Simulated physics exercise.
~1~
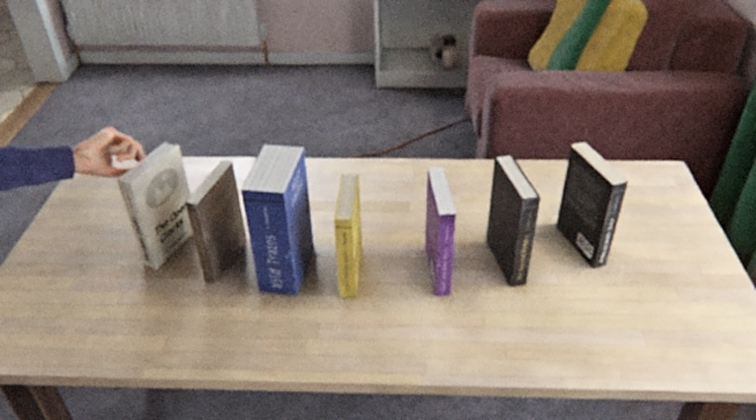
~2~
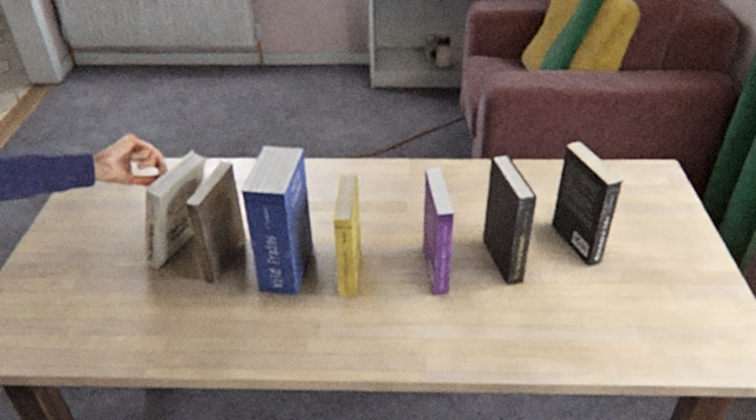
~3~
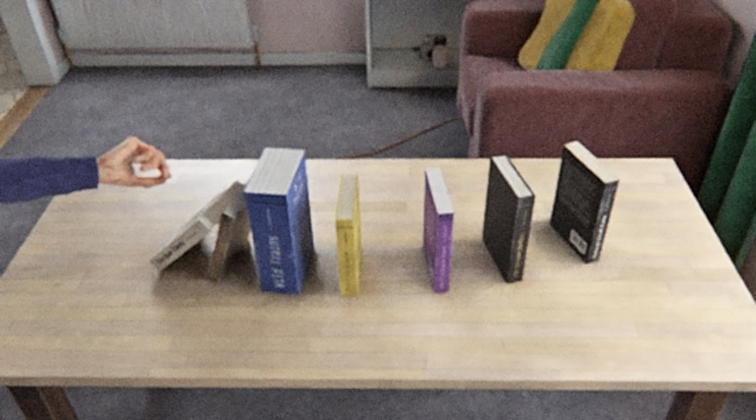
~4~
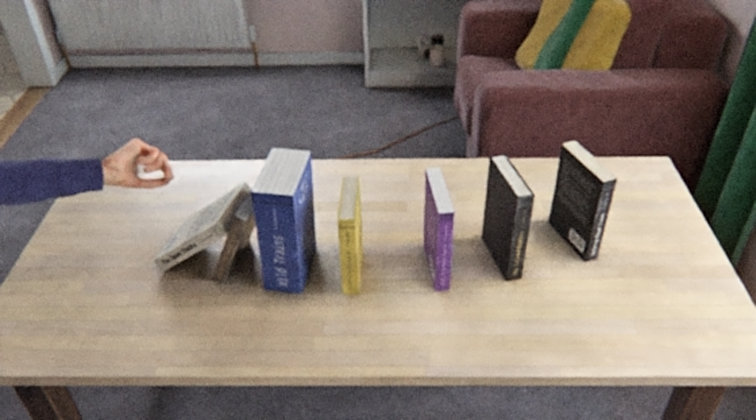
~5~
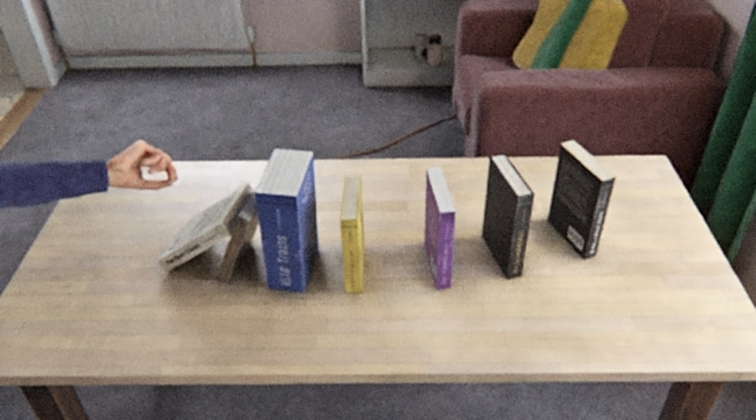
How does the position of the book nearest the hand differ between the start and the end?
At the start the book stands upright on the table. By the end it is leaning over to the right against the next book.
